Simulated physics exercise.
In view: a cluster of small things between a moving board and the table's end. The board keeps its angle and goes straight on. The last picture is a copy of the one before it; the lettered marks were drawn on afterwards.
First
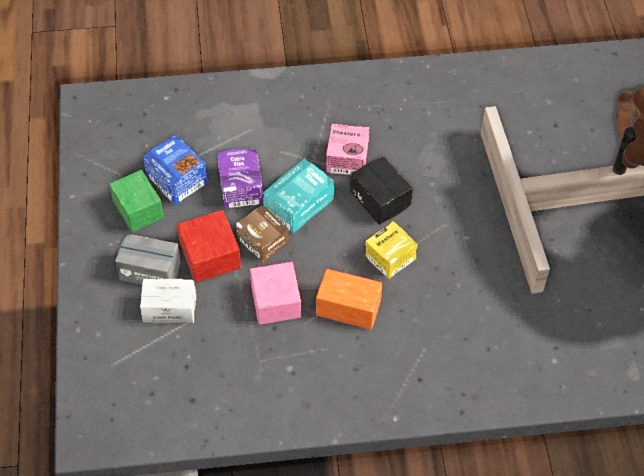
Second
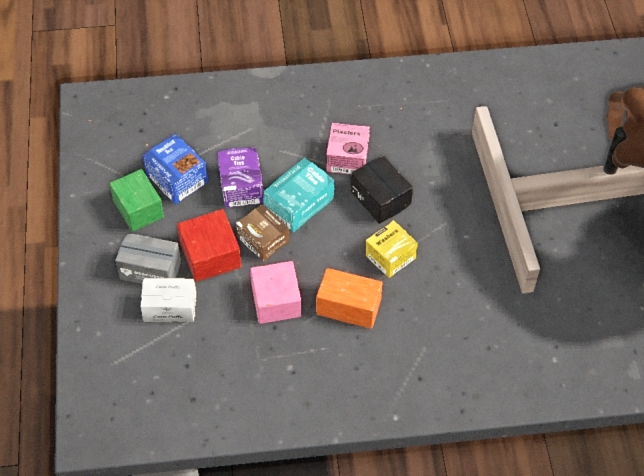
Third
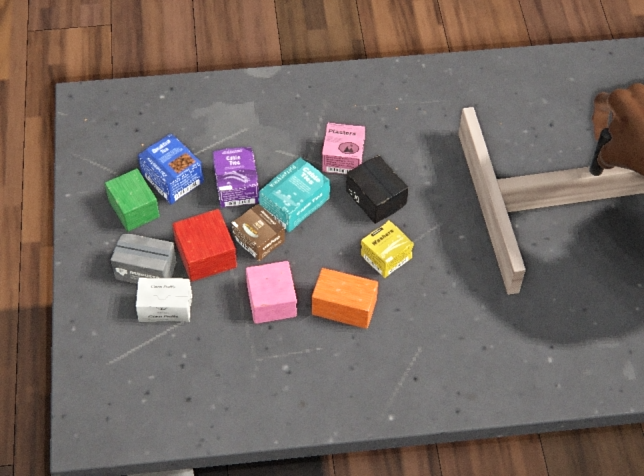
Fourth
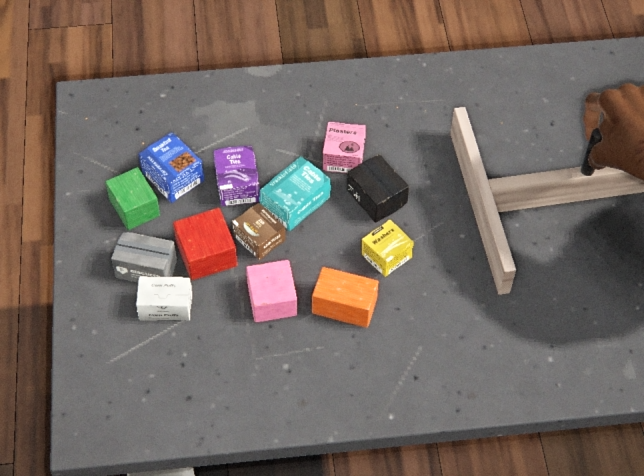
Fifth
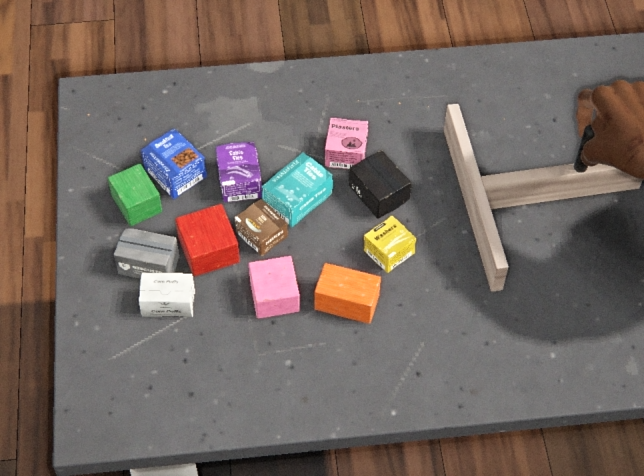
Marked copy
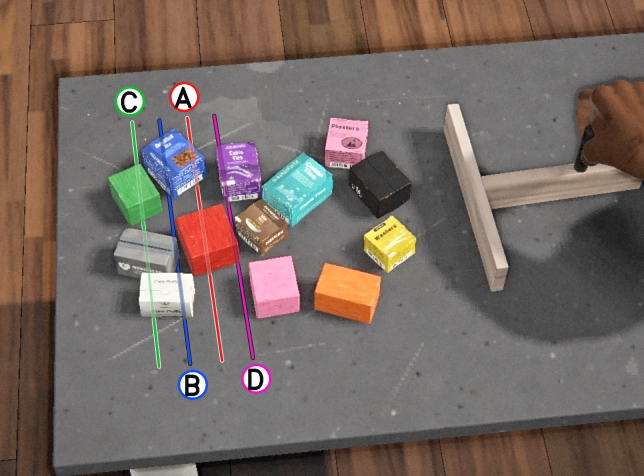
A hand gripping a T-shaped wooden pusher slid it a short way left across the grey tabletop, toward a cluster of small colourful boxes and blocks, which stayed where they were.
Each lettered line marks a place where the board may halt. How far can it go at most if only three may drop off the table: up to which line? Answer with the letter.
C.
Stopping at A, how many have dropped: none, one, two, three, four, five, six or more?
One.
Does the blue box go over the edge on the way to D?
By then, no.
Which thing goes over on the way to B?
The grey box.
On the marked copy, A at (203, 231); B at (174, 233); C at (145, 236); D at (232, 228).
Taking C. A third of the way, board (358, 192); grey box (141, 258); orange block (337, 296).
Two thirds of the way, board (239, 202); grey box (82, 272); green block (121, 196).
When it is over, board (146, 210); grey box over the edge; green block over the edge; three fallen.
As for the rest, A is within the limit but short; B is within the limit but short; D is within the limit but short.
